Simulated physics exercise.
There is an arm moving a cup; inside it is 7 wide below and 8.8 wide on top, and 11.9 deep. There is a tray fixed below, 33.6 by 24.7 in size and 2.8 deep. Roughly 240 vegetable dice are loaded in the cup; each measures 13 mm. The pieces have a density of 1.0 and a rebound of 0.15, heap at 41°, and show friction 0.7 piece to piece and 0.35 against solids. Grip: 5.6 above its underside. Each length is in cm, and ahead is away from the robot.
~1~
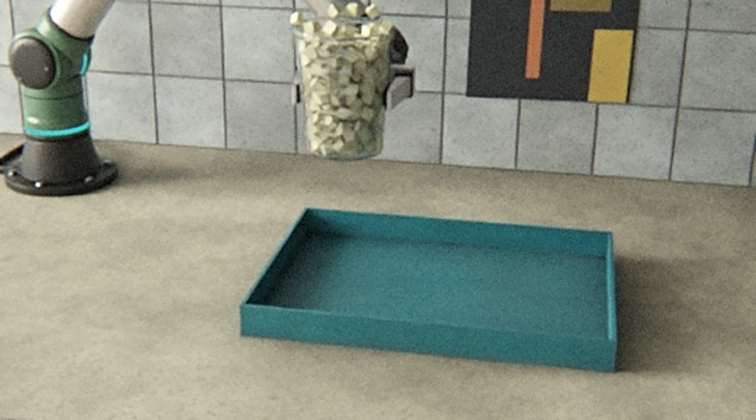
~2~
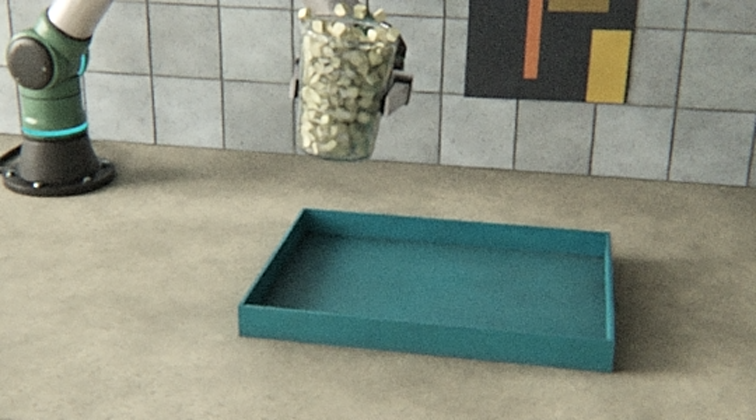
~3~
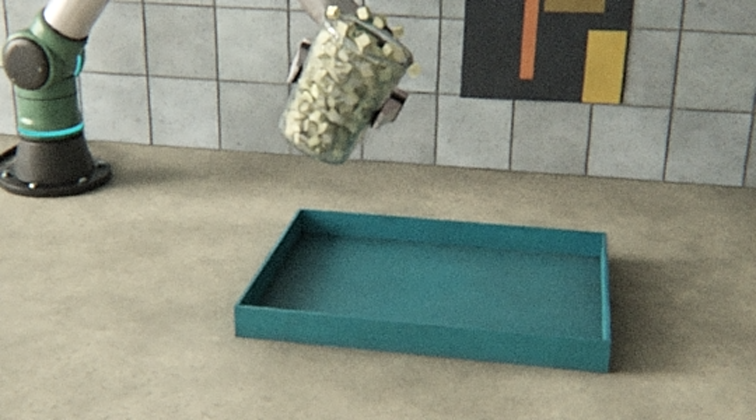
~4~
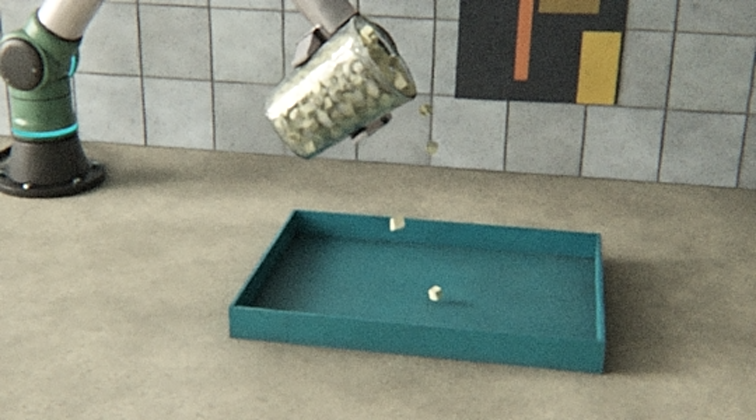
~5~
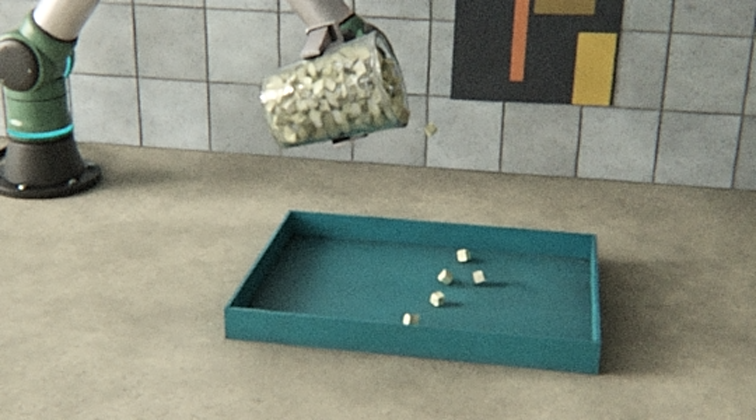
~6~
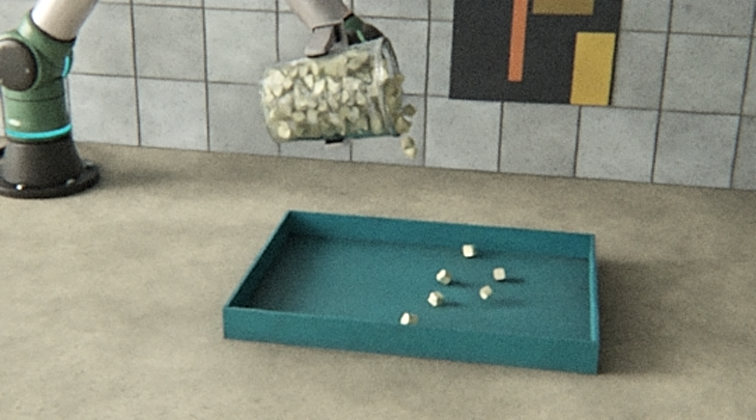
Above a teal tray on a counter, a robot arm tilts a clear cup, dropping several pale cubes.
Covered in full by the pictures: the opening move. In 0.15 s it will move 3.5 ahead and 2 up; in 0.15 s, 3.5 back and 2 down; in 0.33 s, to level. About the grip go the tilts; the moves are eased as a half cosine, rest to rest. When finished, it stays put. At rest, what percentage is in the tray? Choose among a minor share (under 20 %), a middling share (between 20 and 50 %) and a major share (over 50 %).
A middling share.
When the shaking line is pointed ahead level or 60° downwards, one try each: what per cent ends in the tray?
25 and 10 %.
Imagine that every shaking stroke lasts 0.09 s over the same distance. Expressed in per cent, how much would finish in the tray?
Estimate: Near 75 per cent.
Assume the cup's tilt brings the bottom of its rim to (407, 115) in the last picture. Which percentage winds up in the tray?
I'd put it at roughly 15 %.
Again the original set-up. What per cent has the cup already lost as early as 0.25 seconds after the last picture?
15 %.
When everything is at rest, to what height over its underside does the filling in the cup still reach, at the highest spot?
Roughly 11.5 cm.
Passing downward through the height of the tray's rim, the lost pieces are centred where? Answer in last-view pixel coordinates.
They come through centred close to (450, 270).
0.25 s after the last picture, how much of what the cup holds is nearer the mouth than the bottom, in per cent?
My estimate is near 70 per cent.
Then, 0.25 s after the last picture, tilted 78° forward, highest piece 24 above the table; 212 in the cup, 11 in the tray, 20 in flight or on a rim.
Then, 0.50 s after the last picture, tilted 25° forward, highest piece 26 above the table; 167 in the cup, 70 in the tray, 6 in flight or on a rim.
Then, 0.83 s after the last picture, level, highest piece 28 above the table; 167 in the cup, 76 in the tray.
Then, 1.88 s after the last picture, level, highest piece 28 above the table; 167 in the cup, 76 in the tray.
Final count, 167 in the cup, 76 in the tray. That is 31 % in the tray.
